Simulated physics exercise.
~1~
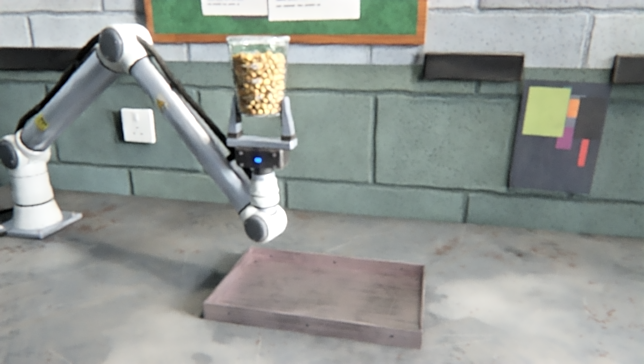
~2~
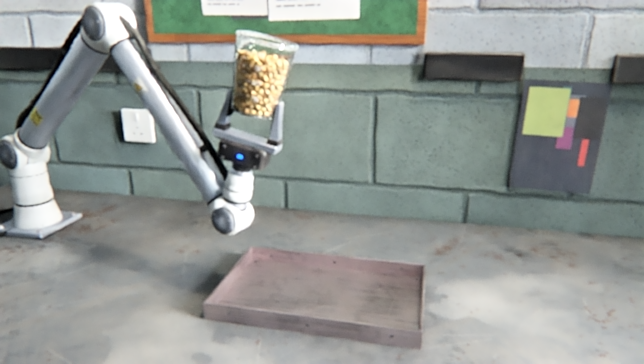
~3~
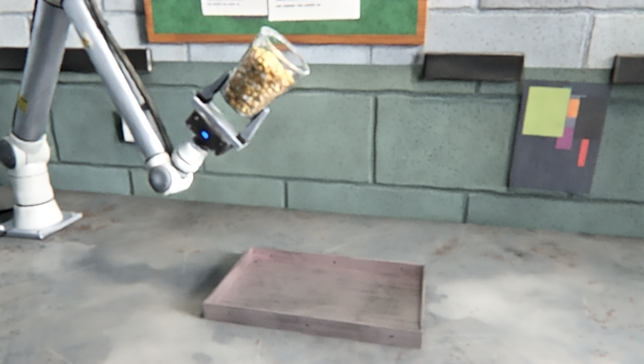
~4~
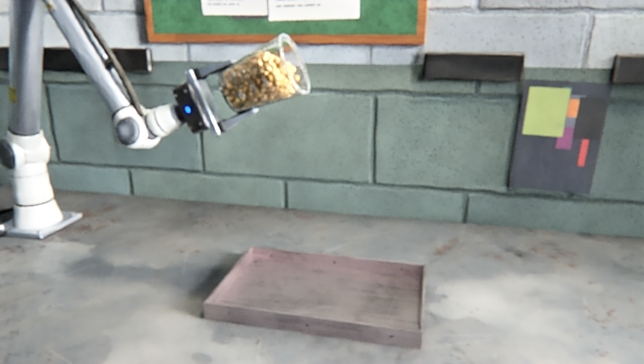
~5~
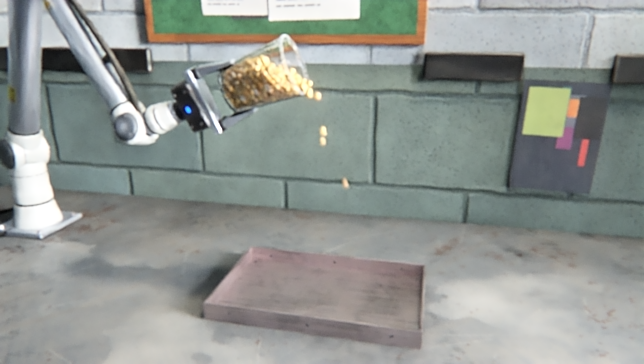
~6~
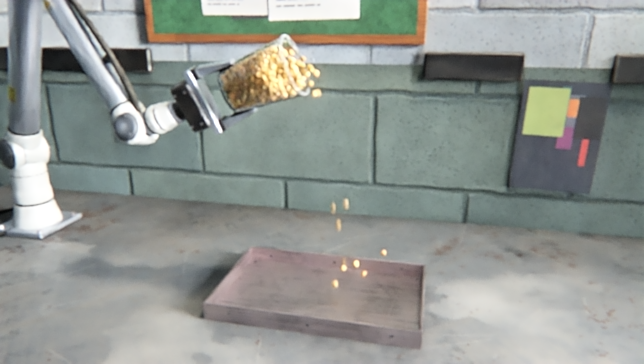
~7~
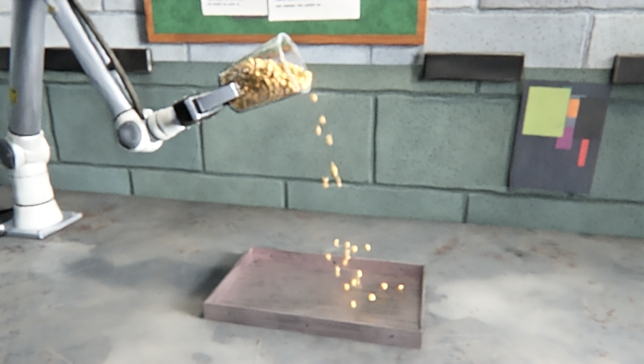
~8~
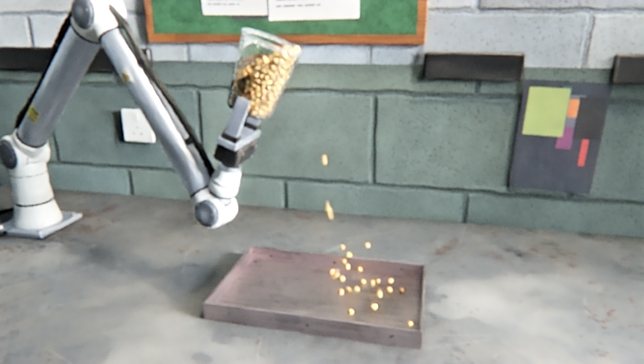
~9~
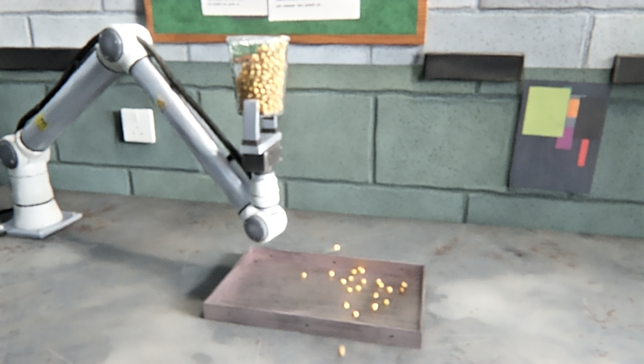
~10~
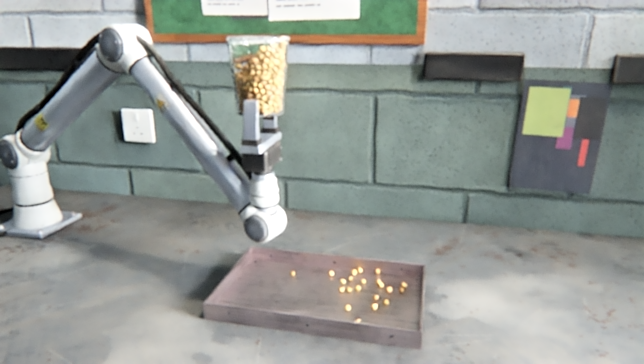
We see a robot arm tip a clear tumbler of dried chickpeas to the right above a shallow tray, roll it while a small stream falls, then stand it upright again, still mostly full, with a scattering of chickpeas resting in the tray.
